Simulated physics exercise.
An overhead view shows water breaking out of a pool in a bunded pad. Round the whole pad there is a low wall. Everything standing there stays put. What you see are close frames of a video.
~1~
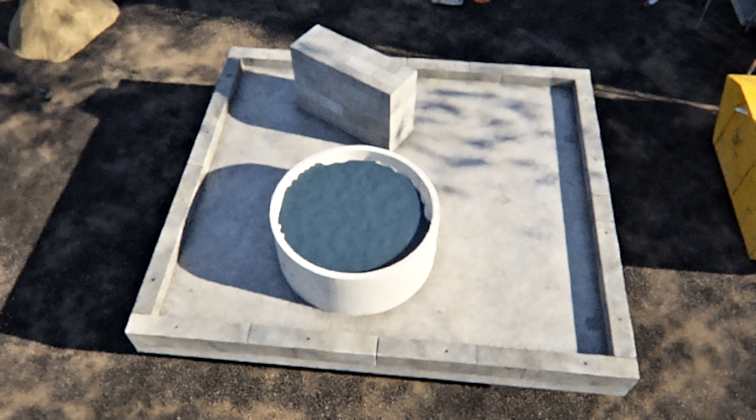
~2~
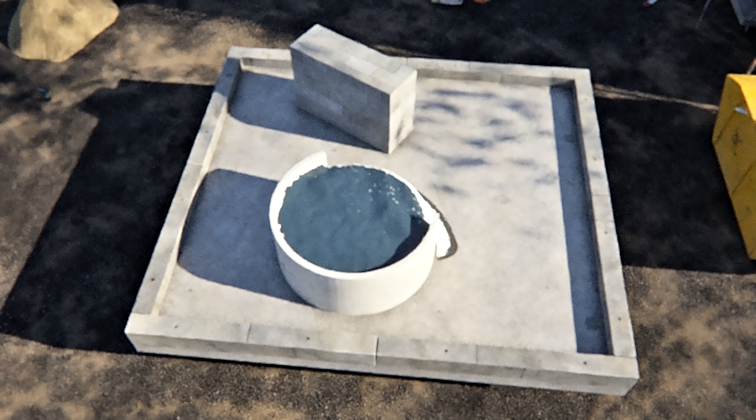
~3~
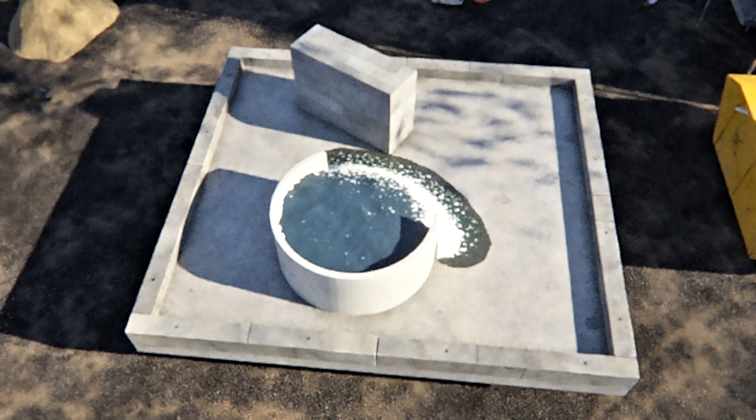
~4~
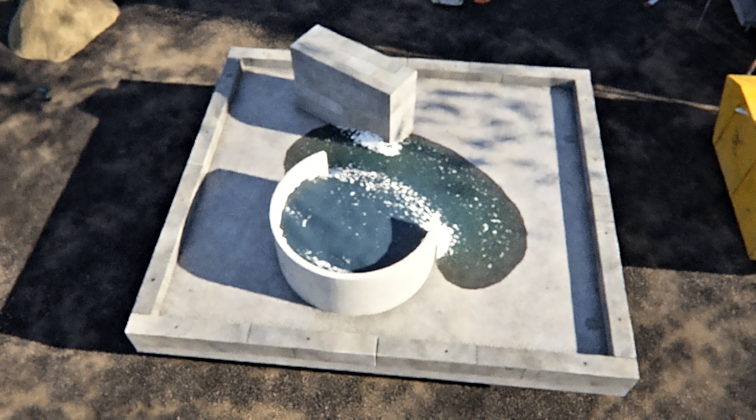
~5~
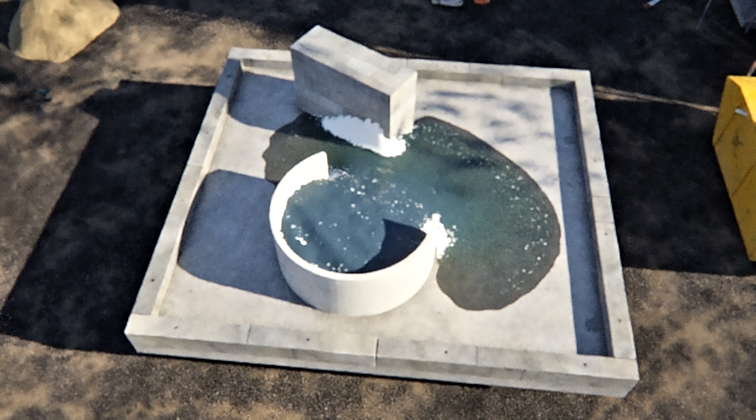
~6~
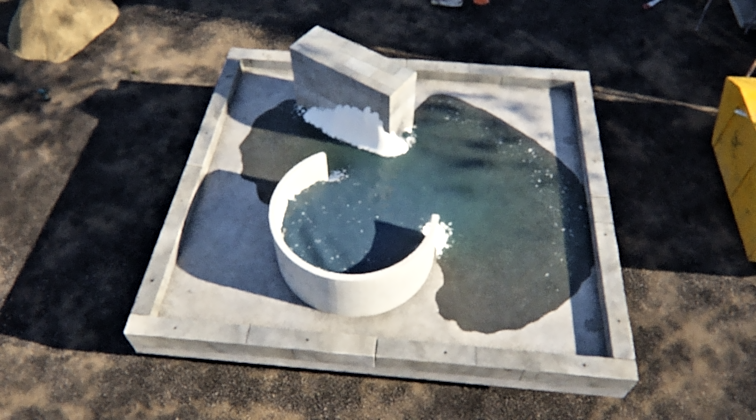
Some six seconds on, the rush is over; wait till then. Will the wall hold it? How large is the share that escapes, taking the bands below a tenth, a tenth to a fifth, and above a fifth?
The share that escapes is a tenth to a fifth.
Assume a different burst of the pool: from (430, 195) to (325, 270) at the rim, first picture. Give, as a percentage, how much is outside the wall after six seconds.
Roughly 34 per cent.
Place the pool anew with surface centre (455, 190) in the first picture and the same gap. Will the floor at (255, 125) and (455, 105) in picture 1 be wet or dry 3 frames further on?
In the order asked: Untouched and soaked.
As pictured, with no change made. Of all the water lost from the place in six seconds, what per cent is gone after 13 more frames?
It would be around 65 %.
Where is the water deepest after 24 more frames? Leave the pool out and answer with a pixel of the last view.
About (385, 112).
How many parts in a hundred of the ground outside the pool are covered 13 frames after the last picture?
I'd estimate some 75 per cent.
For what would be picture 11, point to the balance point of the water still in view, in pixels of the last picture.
Close to (403, 187).
A moment on, water covers 50 % of the floor; the low wall has let 0 % over.
Next, water covers 50 % of the floor; the low wall has let 0 % over.
Then, water covers 65 % of the floor; the low wall has let 9 % over.
Later, water covers 80 % of the floor; the low wall has let 13 % over.
In the end, water covers 80 % of the floor; the low wall has let 14 % over.
